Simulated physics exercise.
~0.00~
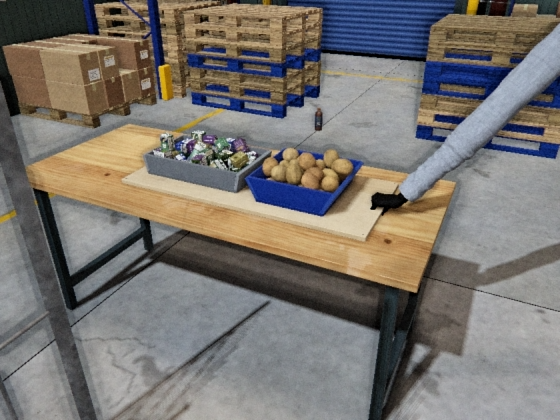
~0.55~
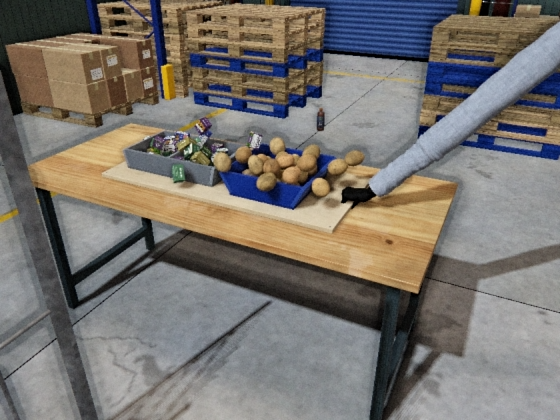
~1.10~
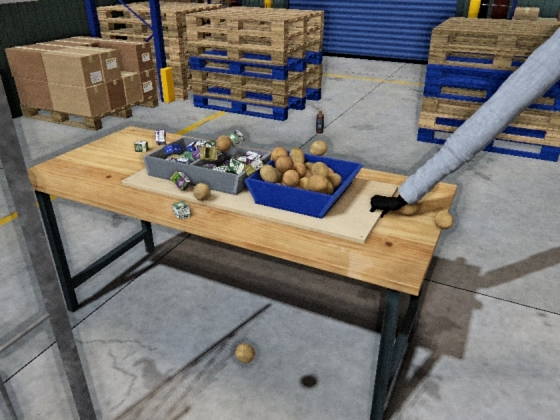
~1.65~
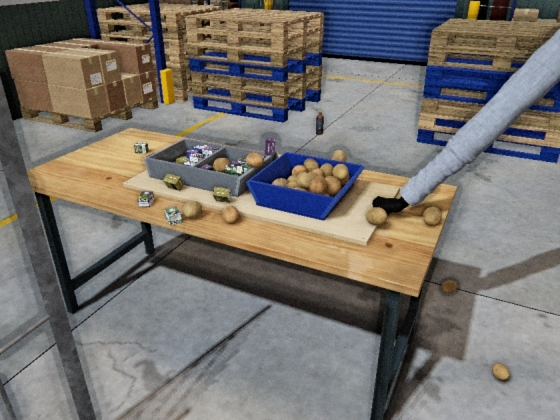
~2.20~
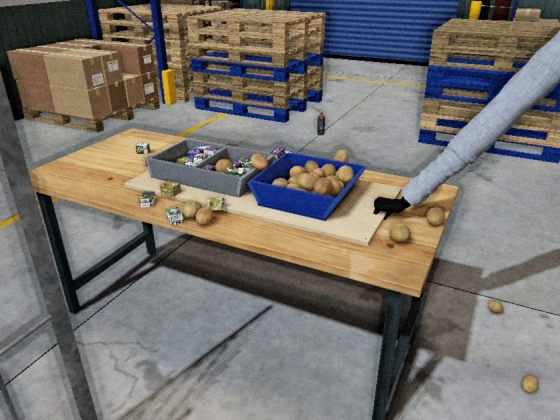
In a warehouse with a concrete floor, stacked pallets, brown boxes and a blue shutter behind, a slightly swaying view looks down on a wooden table. On it lies a pale board bearing a grey tray of small cartons at left and a blue tray of potatoes at right, with a black-gloved hand at the board's right end. The board shifts left, and potatoes heap up and tumble over the blue tray's edge. It slides back right, scattering cartons and potatoes onto the table and floor. Finally the board rests, both trays still partly filled, with spilled pieces lying around them.
